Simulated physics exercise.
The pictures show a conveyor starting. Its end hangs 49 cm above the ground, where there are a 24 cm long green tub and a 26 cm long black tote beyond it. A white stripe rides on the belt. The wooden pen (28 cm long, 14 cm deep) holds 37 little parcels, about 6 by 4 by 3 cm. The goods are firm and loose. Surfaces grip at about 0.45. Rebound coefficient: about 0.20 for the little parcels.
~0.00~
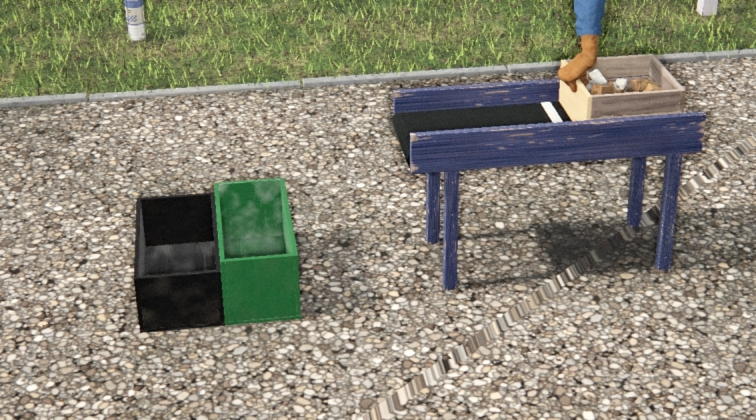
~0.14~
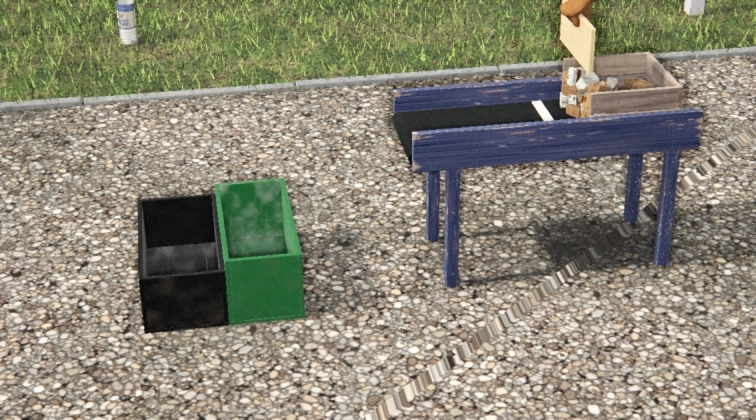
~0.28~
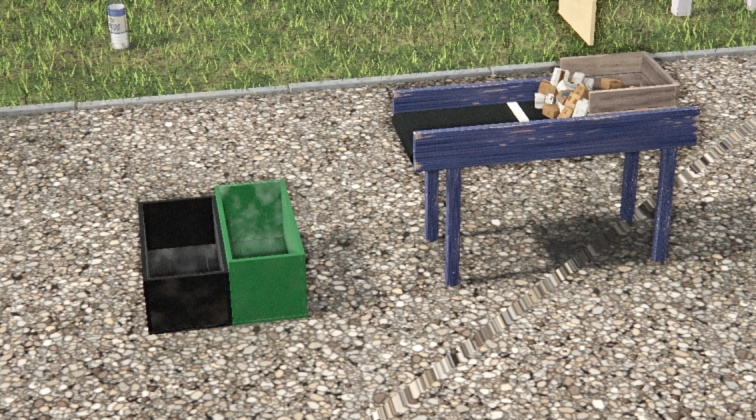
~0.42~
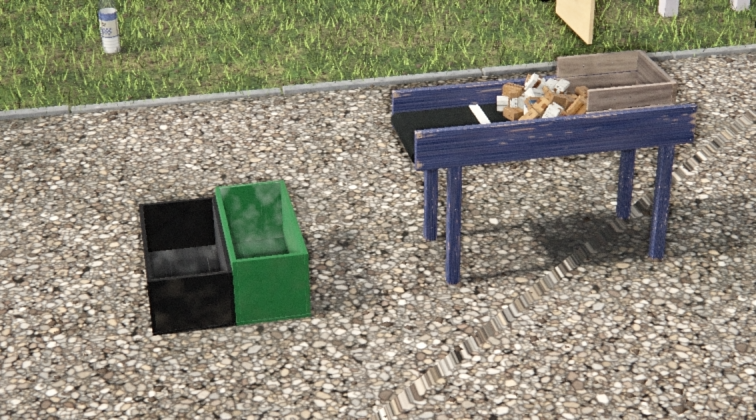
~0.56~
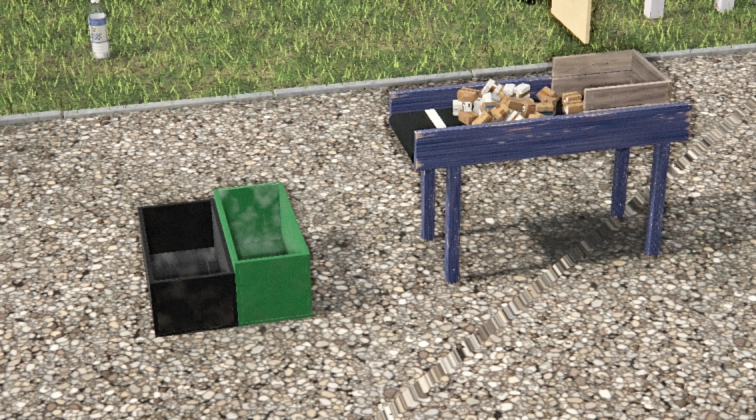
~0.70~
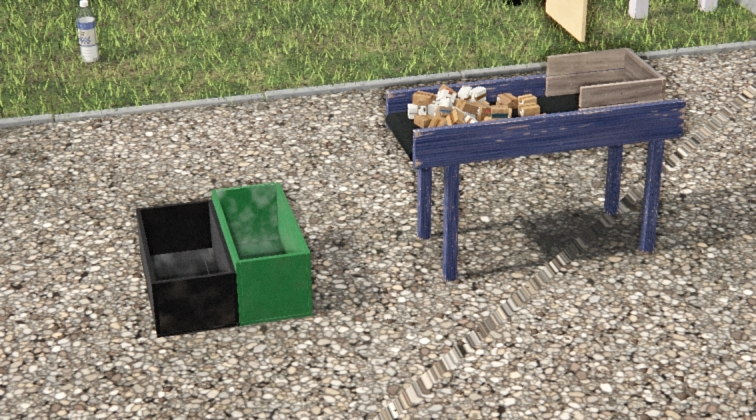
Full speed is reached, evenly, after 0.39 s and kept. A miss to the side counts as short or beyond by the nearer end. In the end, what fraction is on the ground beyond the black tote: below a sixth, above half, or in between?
Ending on the ground beyond the black tote: Fewer than one in six of them.
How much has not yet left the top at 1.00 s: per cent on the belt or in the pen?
About 20 per cent.
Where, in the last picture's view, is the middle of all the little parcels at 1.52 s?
At about (316, 263).
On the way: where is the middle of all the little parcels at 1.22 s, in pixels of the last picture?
Near (319, 246).
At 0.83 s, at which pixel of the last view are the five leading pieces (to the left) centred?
Near (384, 119).
After 0.83 s, 32 on the belt and 5 in the air.
After 1.00 s, 8 on the belt and 29 in the air.
After 1.22 s, 17 on the ground short of the green tub and 20 in the air.
Outcome (at 1.52 s), 37 on the ground short of the green tub. Asked share, 0 of 37, 0 per cent.
